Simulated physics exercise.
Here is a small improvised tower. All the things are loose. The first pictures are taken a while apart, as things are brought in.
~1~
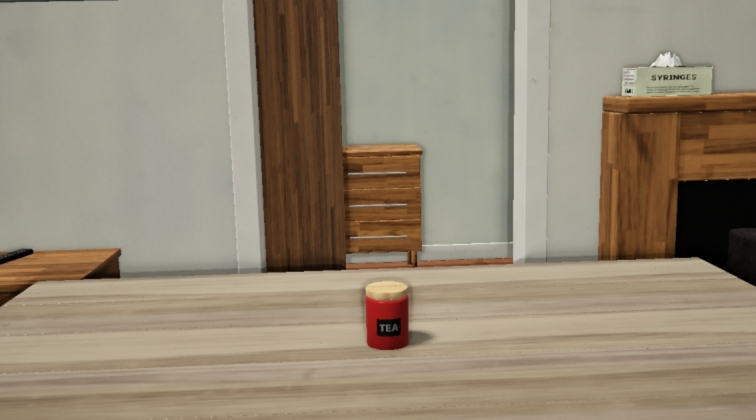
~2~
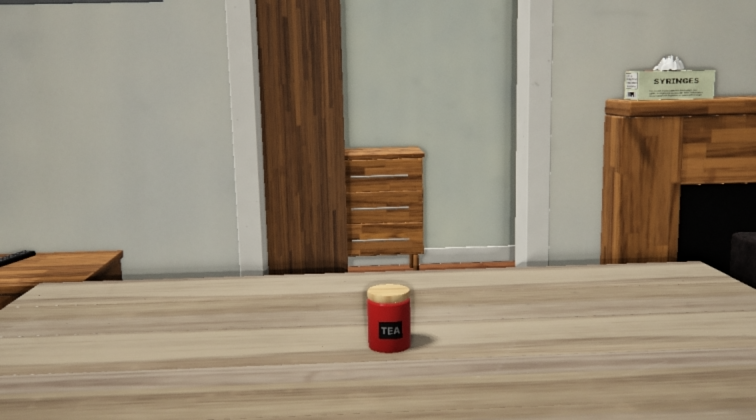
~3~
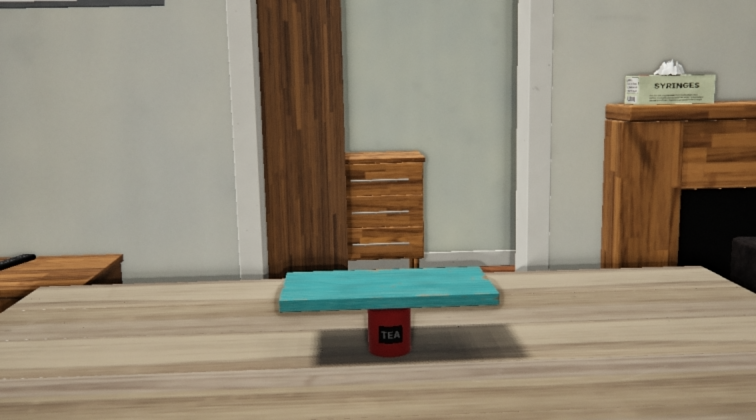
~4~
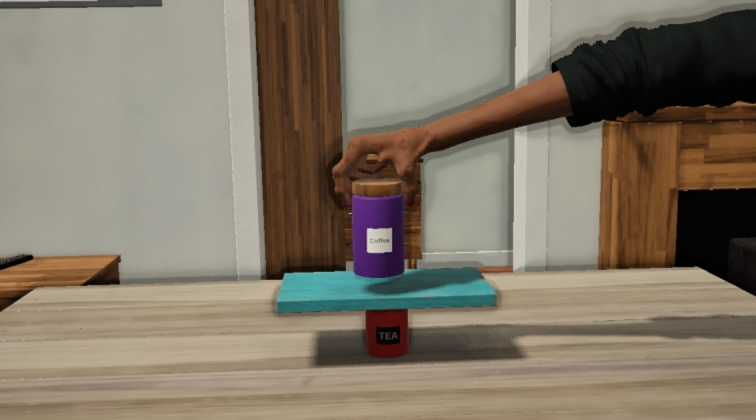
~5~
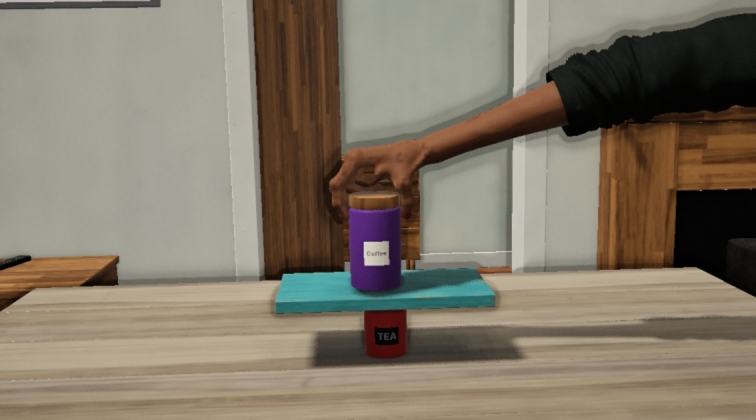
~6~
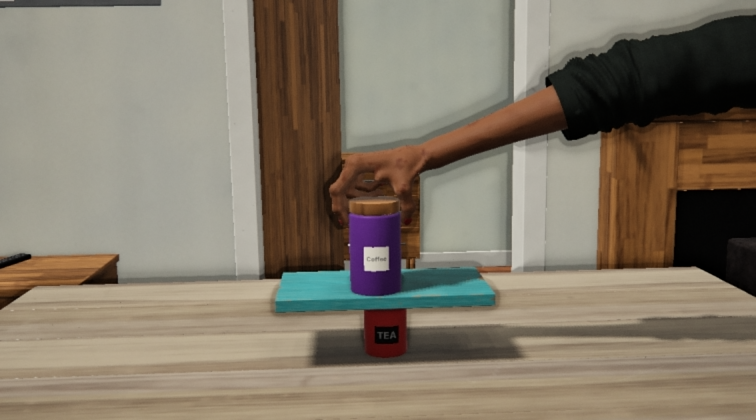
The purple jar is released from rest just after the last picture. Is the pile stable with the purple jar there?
In the end the stack stays up.
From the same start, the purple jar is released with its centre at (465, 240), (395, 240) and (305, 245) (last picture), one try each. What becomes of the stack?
First, it comes apart; second, it holds; third, it loses its balance.
Then, 0.20 s past the last view, nothing moves.
Then, 0.70 s past the last view, purple jar resting near (375, 246).
Finally, all 3 still in place. Final places as the last picture's camera would see them, purple jar near (375, 246). The stack keeps its balance.
